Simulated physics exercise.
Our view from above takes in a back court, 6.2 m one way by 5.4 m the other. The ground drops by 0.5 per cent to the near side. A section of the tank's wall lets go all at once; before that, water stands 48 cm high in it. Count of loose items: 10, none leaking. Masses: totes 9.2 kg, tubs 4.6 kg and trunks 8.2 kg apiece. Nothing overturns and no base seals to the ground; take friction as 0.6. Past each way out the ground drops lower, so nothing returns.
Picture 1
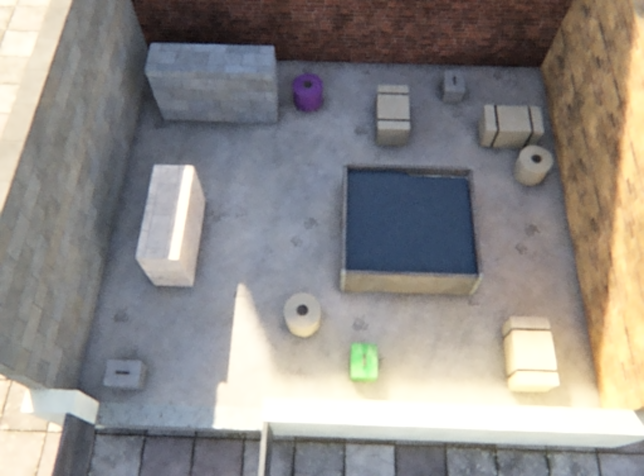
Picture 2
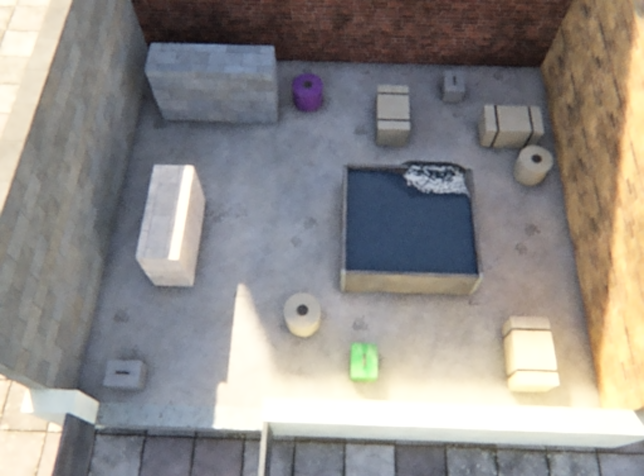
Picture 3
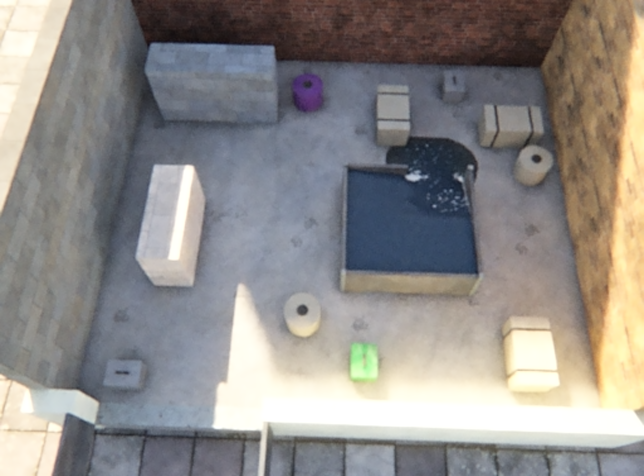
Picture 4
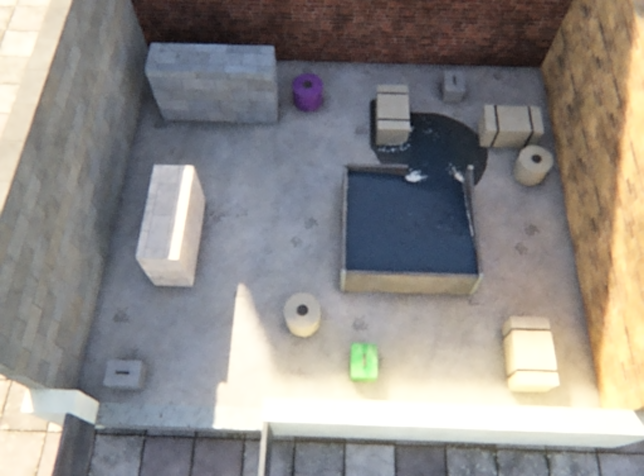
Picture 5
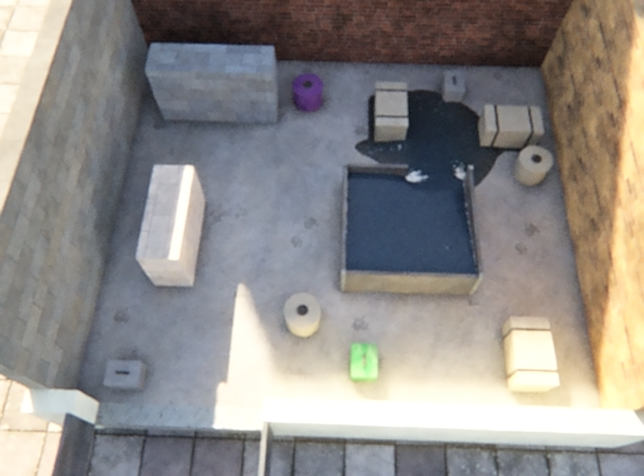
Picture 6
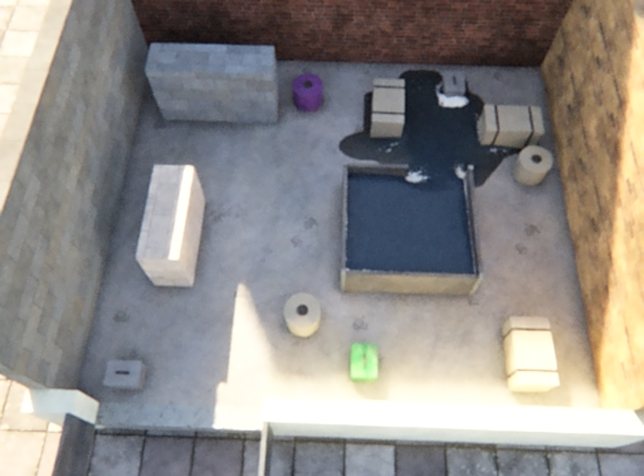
Dark water breaking through the far side of a square tank, spreading across a walled court around nearby blocks and a tote.
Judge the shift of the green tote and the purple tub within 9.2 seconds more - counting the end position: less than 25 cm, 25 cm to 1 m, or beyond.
Outcome: My guess is the green tote remains near its start; my guess is the purple tub gets washed a long way.
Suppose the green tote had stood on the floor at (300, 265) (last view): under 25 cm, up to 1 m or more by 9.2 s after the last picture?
Put there, it remains roughly in place.
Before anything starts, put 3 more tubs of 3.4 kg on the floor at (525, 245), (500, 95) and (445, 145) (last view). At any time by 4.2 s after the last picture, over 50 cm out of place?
Taking them in order: Far enough, far enough and far enough.
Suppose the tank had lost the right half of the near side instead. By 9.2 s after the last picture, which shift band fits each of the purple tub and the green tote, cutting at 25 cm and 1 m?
First the purple tub: It holds steady; as for the green tote, it inches along.
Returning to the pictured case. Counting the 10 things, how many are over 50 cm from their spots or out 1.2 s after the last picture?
I get 3.
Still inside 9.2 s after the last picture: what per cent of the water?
Around 100 % of the water.
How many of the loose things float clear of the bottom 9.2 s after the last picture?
Count at that moment: 3.
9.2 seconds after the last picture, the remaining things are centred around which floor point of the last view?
They average out to somewhere around (326, 274).
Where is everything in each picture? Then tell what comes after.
The green tote at (364, 360), on the bottom; the purple tub at (308, 85), on the bottom; water covers 2.4 m2; 0 of 10 have shifted, in the first frame.
The green tote at (364, 360), on the bottom; the purple tub at (308, 85), on the bottom; 2.8 m2 under water; 0 of 10 have shifted, in the second frame.
The green tote at (364, 360), on the bottom; the purple tub at (308, 85) rests on the ground; 3.3 m2 under water; 0 of 10 have shifted, in the third frame.
The green tote at (364, 360), on the bottom; the purple tub at (308, 85) rests on the ground; water covers 3.9 m2; 0 of 10 have shifted, in the fourth frame.
The green tote at (364, 360), on the bottom; the purple tub at (308, 85) rests on the ground; 4.6 m2 under water; 1 of 10 have shifted, in the fifth frame.
The green tote at (364, 360) rests on the ground; the purple tub at (308, 85) rests on the ground; water covers 5.3 m2; 1 of 10 have shifted, in the sixth frame.
Then, 1.2 s after the last picture the green tote is near (364, 360), 0.0 m from its start, aground; the purple tub is near (308, 85), 0.0 m from its start, aground; 0 of 10 are out; 2 afloat.
Then, 3.8 s after the last picture the green tote is near (364, 360), 0.0 m from its start, aground; the purple tub is near (288, 129), 0.9 m from its start, aground; 0 of 10 are out; 4 afloat.
Then, 6.2 s after the last picture the green tote is near (364, 360), 0.0 m from its start, aground; the purple tub is near (266, 187), 1.8 m from its start, aground; 0 of 10 are out; 3 afloat.
Then, 9.2 s after the last picture the green tote is near (364, 360), 0.0 m from its start, aground; the purple tub is near (264, 189), 1.9 m from its start, aground; 0 of 10 are out; 3 afloat.
